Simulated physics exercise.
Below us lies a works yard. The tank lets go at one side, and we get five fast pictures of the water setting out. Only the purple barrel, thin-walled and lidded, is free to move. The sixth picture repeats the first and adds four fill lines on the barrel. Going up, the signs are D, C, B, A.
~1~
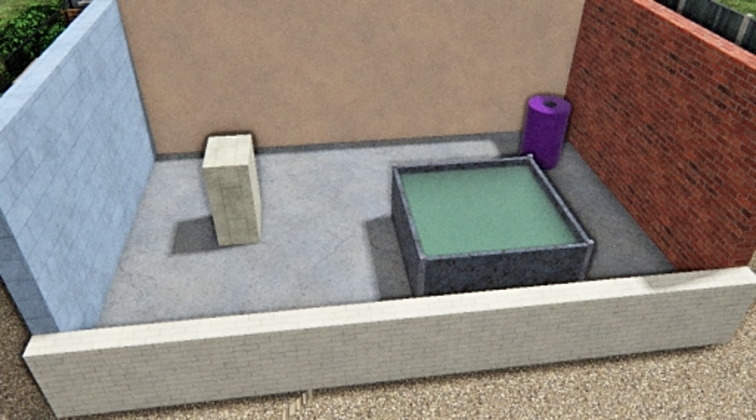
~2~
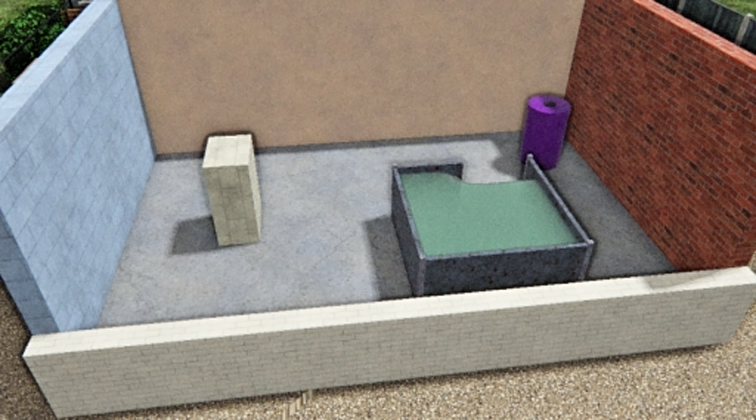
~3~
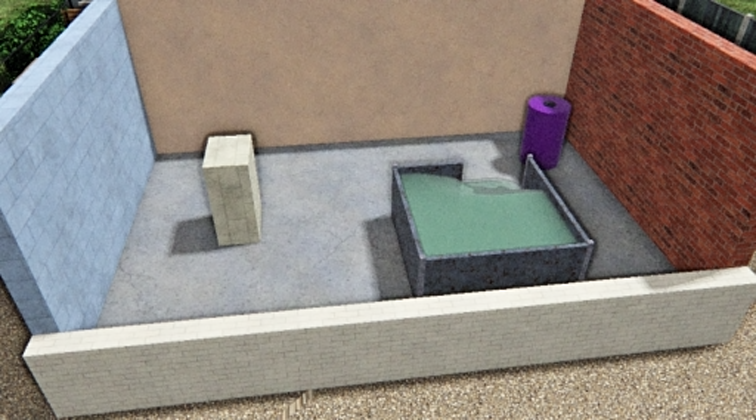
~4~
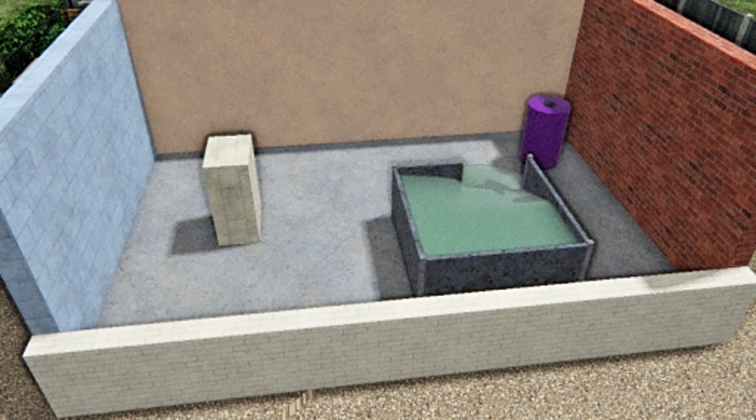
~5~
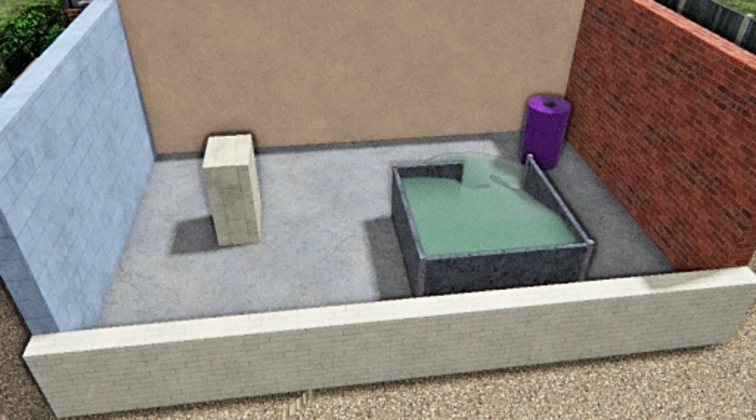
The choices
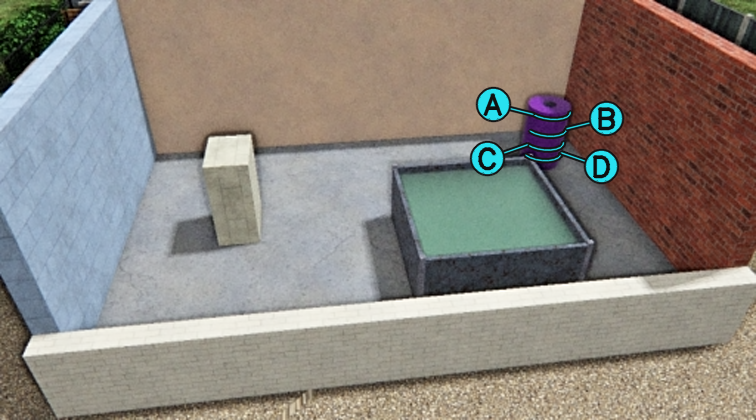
Green water dropping at the back of a dark square tank as its rear side opens, a purple barrel standing still behind.
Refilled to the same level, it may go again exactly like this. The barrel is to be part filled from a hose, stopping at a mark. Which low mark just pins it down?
C is the one.
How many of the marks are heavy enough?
Three of them.
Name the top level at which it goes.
It is D.
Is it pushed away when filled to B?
No, not at all.
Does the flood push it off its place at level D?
Yes, it does.
In cyan, A at (557, 119); B at (553, 136); C at (550, 150); D at (548, 160); from the bottom up D, C, B, A.
With A, it does not move.
With B, it does not move.
With C, it does not move.
With D, it is pushed about twice its own width away.
